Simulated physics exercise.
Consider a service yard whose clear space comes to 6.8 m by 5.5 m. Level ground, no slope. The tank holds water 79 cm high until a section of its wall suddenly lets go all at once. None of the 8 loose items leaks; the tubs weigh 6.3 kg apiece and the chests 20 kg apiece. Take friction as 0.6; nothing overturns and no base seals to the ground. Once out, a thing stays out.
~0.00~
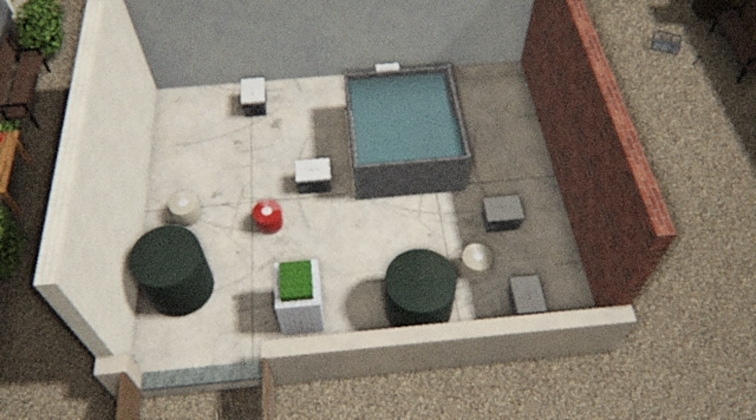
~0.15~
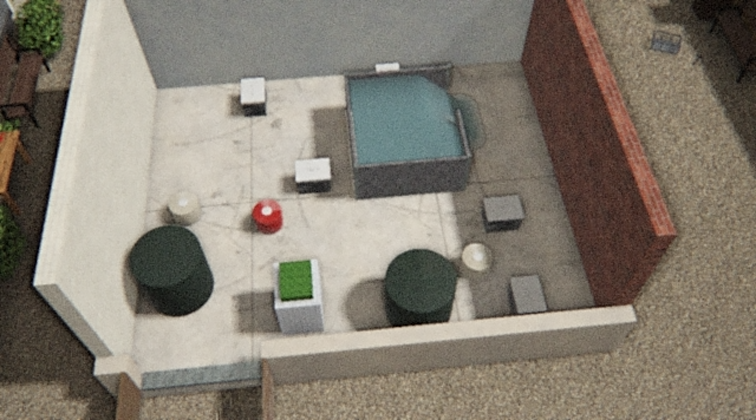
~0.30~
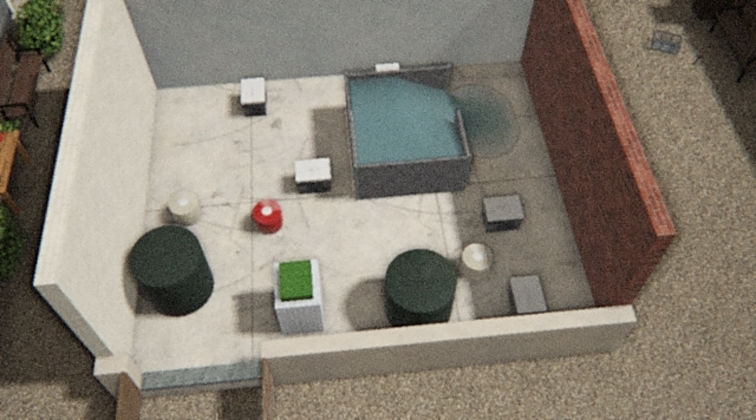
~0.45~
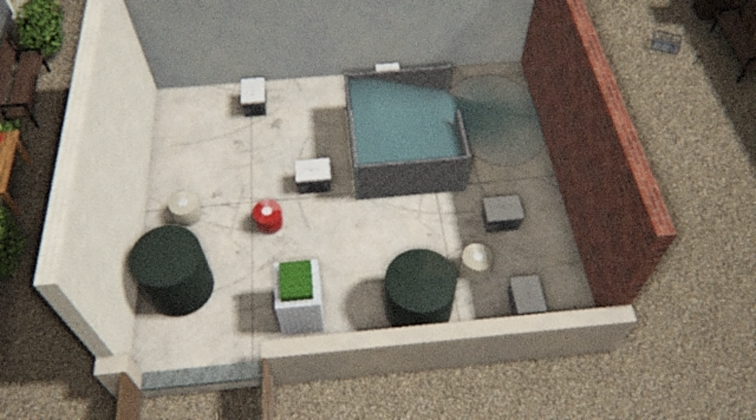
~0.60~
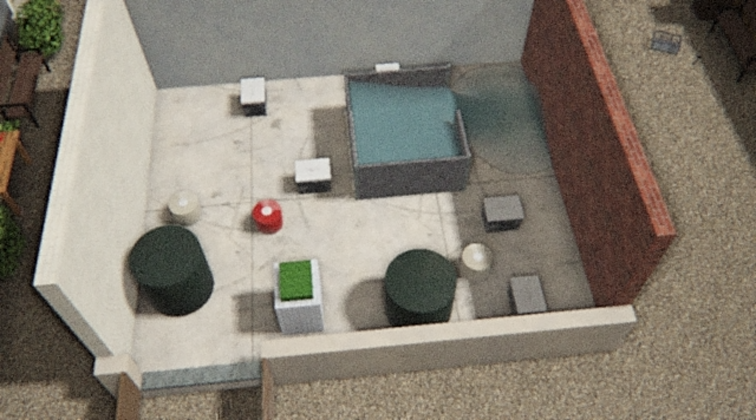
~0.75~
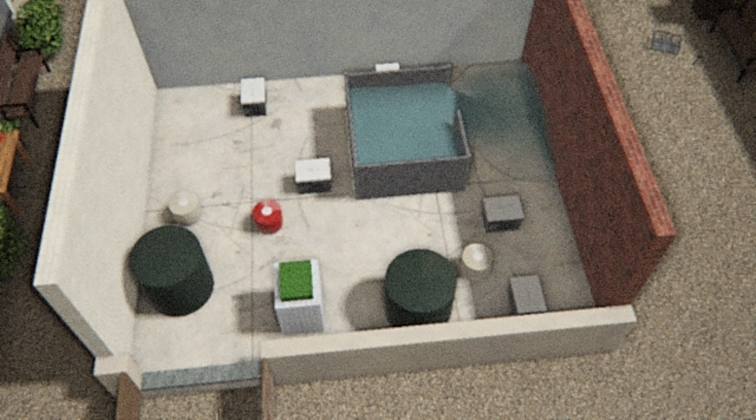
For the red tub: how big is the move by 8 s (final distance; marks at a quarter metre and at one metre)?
It changes position somewhat.
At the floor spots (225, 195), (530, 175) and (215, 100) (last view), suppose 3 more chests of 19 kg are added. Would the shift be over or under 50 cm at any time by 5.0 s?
Spot by spot, in turn: Falls short, exceeds it, exceeds it.
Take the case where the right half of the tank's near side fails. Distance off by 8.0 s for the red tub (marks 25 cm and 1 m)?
If that happened, the red tub creeps a small distance.
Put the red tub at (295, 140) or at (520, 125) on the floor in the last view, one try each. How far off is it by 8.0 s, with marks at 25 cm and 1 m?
I'd say it does not really move on the first try and it lands far off on the second.
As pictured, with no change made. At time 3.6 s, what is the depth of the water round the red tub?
Depth approx. 0 cm.
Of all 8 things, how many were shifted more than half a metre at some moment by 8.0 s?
Result: 7.
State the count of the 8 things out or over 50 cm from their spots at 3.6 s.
The number I get is 4.
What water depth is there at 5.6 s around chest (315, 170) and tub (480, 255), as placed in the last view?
Close to 1 and 2 centimetres.
After 1.6 s the red tub is near (267, 211), 0.0 m from its start, aground; 0 of 8 are out; 0 afloat.
After 3.6 s the red tub is near (267, 211), 0.0 m from its start, aground; 0 of 8 are out; 2 afloat.
After 5.6 s the red tub is near (267, 211), 0.0 m from its start, aground; 0 of 8 are out; 1 afloat.
After 8.0 s the red tub is near (229, 199), 0.6 m from its start, afloat; 0 of 8 are out; 6 afloat.
